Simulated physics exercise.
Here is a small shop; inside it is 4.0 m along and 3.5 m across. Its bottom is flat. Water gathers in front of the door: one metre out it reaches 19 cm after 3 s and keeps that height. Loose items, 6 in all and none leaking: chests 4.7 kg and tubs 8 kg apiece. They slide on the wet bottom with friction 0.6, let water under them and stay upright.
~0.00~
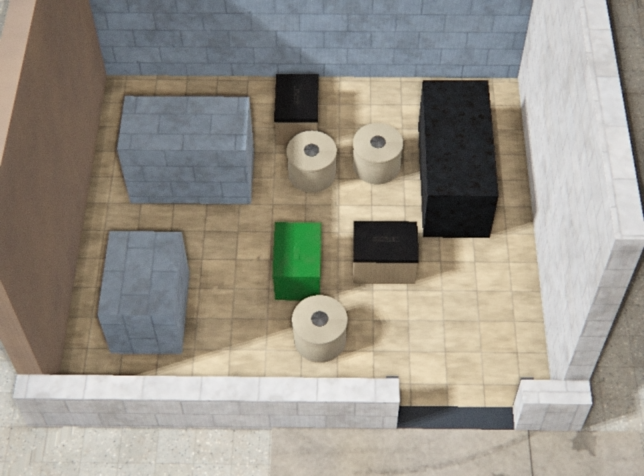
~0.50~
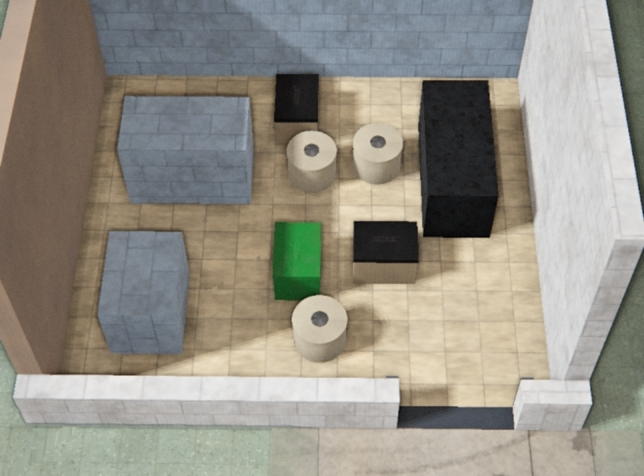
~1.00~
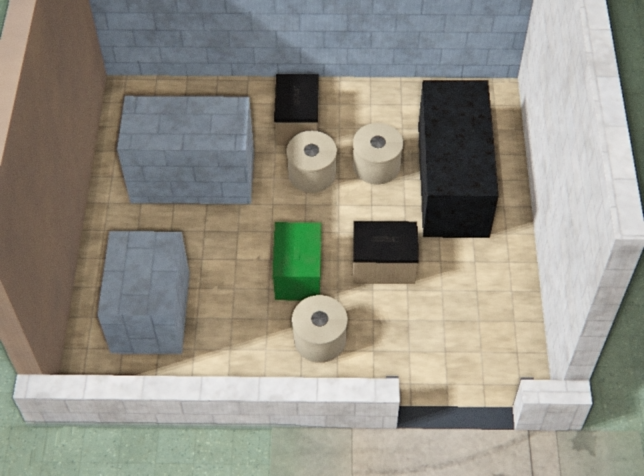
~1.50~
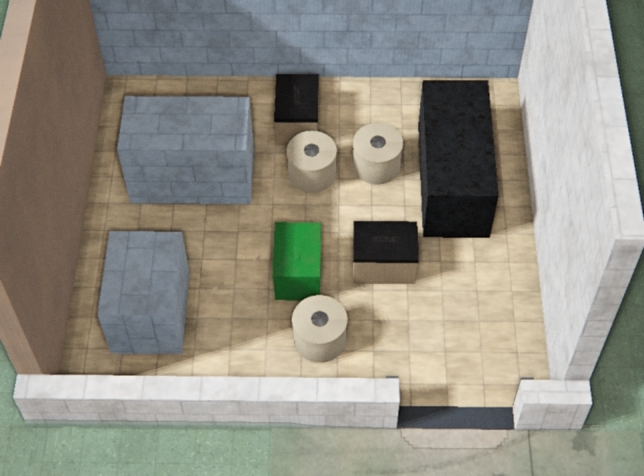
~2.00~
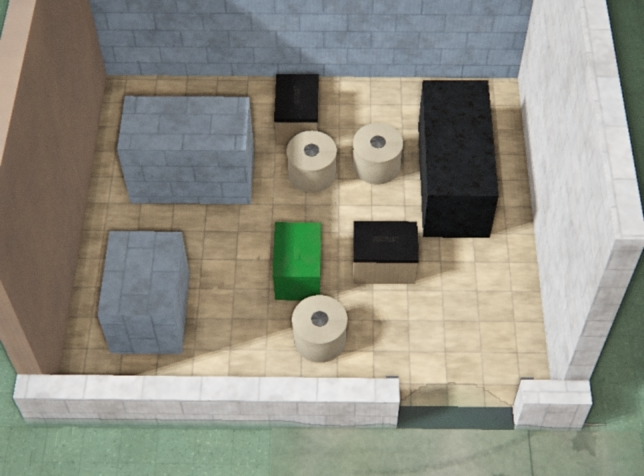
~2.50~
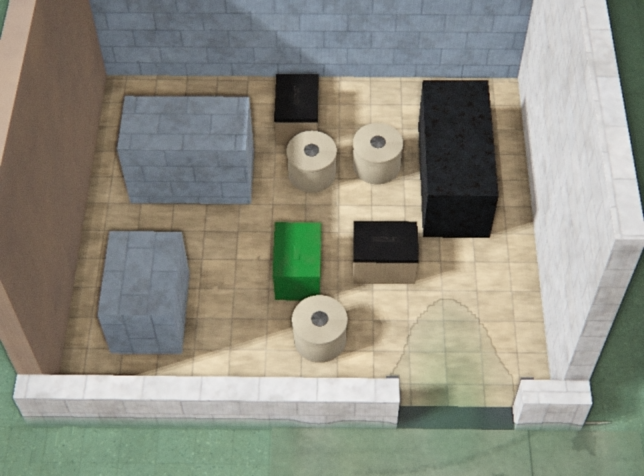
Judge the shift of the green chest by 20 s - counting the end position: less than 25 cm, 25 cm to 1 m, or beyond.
The green chest is nudged along.
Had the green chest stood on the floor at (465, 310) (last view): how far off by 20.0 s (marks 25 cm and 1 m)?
It travels far.
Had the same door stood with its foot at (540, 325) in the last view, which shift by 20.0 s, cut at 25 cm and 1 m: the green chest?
In that case the green chest ends far away.
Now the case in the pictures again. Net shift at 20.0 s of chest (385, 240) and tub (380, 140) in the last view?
In turn: 100 cm, 80 cm.
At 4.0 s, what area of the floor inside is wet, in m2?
About 4.0 m2.
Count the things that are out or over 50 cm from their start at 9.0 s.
By then 2.
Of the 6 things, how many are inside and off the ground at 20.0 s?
I count 6.
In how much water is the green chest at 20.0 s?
About 11 cm.
After 4.0 s the green chest is near (292, 249), 0.0 m from its start, aground; 1 afloat.
After 9.0 s the green chest is near (257, 259), 0.4 m from its start, aground; 4 afloat.
After 16.0 s the green chest is near (296, 310), 0.6 m from its start, afloat; 6 afloat.
After 20.0 s the green chest is near (297, 314), 0.7 m from its start, afloat; 6 afloat.
